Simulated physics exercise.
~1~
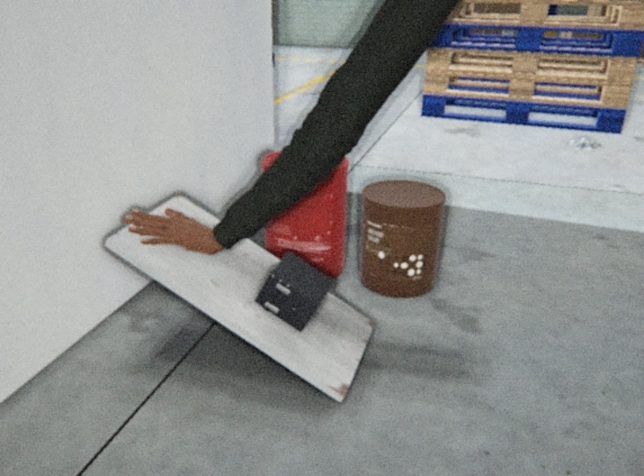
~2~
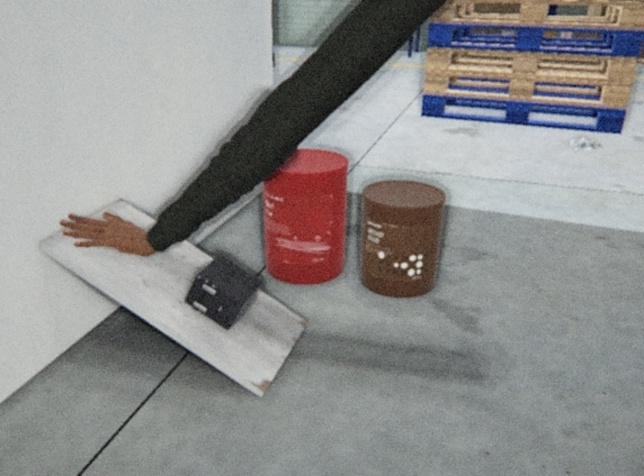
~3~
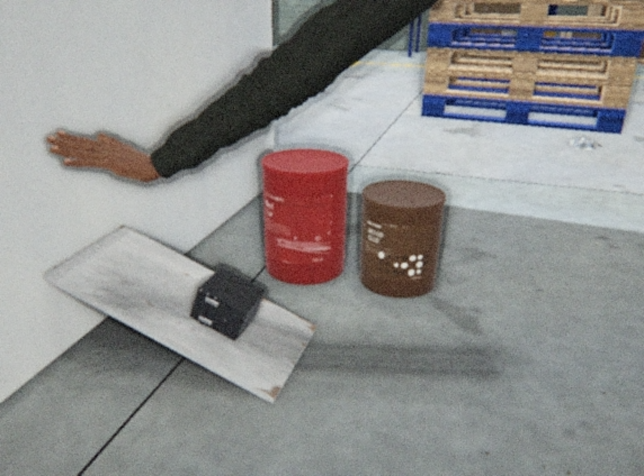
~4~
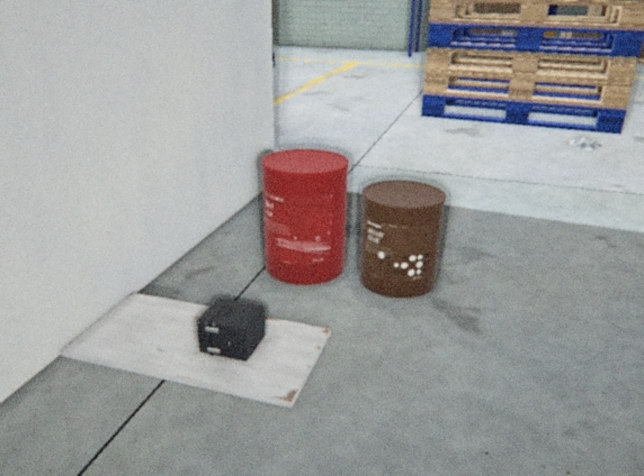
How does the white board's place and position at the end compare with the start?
At the start the white board is held up at a slant by the hand, partly in front of the red pail. At the end it lies flat on the floor, lower and a little further to the left, by the foot of the wall.
A white board with a black case on it is held at a slant by a hand beside a pale wall, seen from slightly above on a grey concrete floor. A red pail stands right of the wall, a brown pail beside it, and wooden and blue pallets are stacked behind. The hand moves the board left until its upper end rests against the wall. Then the hand lets go and draws back as the board starts to slip lower. Finally the board lies flat on the floor, the case still on top, and both pails stand where they were.
